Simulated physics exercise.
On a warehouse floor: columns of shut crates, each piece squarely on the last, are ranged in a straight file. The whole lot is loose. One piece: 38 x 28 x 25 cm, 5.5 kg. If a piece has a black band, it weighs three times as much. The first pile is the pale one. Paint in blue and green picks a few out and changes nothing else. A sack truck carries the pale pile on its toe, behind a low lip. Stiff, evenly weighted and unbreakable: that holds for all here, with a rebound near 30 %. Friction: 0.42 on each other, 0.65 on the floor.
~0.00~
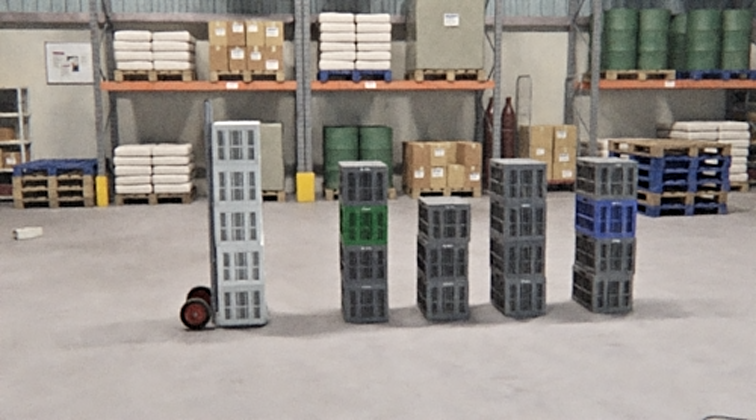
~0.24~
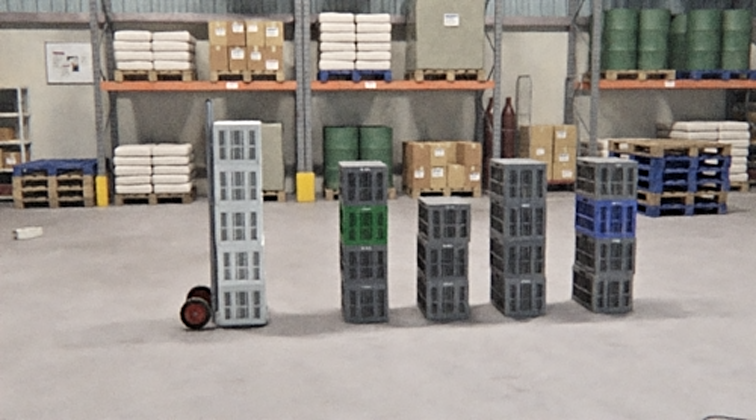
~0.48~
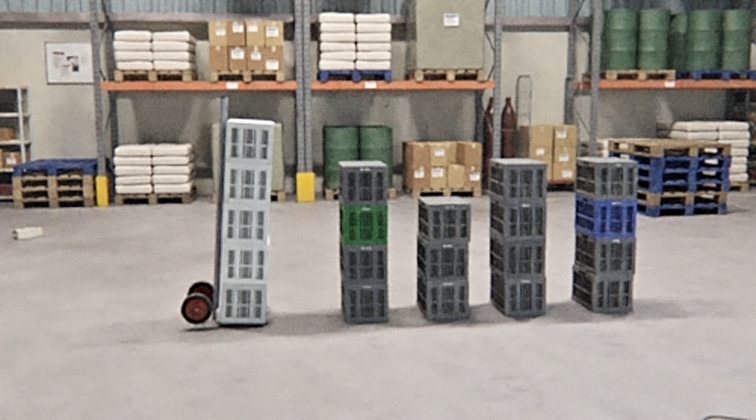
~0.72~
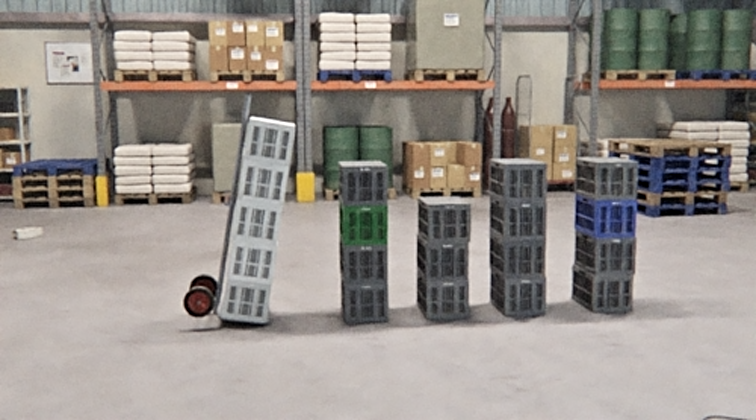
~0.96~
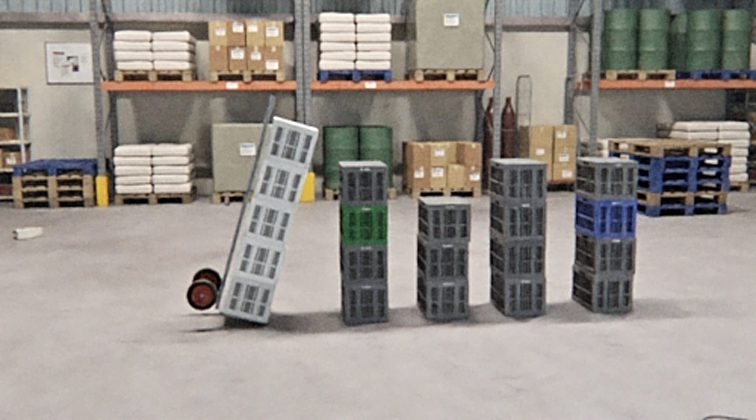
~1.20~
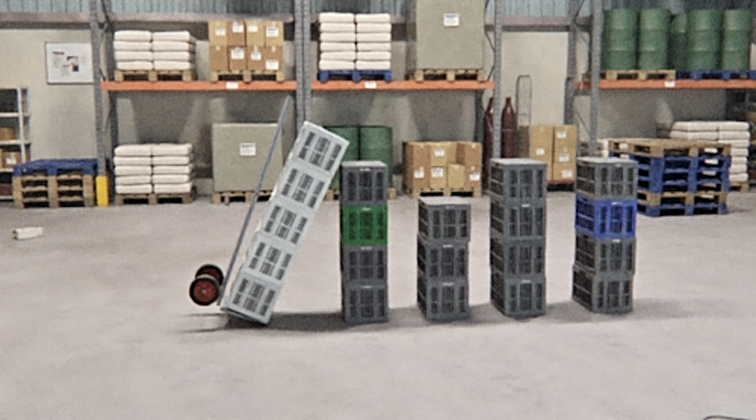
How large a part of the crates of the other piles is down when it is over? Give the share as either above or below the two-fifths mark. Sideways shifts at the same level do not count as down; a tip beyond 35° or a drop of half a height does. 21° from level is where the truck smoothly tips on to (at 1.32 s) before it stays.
The share is above the two-fifths mark.
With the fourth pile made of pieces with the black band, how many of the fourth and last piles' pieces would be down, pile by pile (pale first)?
The fourth pile would have 0 down and the last pile 0.
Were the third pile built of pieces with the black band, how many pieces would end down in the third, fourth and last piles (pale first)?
Third: 0; fourth: 0; last: 0.
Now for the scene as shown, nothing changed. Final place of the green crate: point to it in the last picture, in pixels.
Its middle finishes near pixel (461, 243) of the last picture.
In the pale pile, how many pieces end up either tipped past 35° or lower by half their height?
That makes 5 in all.
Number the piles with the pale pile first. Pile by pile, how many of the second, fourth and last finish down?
Pieces by pile: Second 4, fourth 3, last 4.
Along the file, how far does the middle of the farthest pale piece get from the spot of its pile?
120 cm.
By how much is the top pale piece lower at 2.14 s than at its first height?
30 cm lower.
After 2.14 s, 5 of the pale pile down; none of the 15 other crates down, 7 disturbed; green crate 30° from how it stood.
After 3.48 s, 5 of the pale pile down; 12 of the 15 other crates down; blue crate 40° from how it stood, 8 cm lower; green crate 33° from how it stood, 17 cm lower.
In the end (4.7 s), 5 of the pale pile down; 12 of the 15 other crates down; blue crate upside down; green crate 33° from how it stood, 17 cm lower. That is 80 per cent. From the last view, middles, green crate near (461, 244).
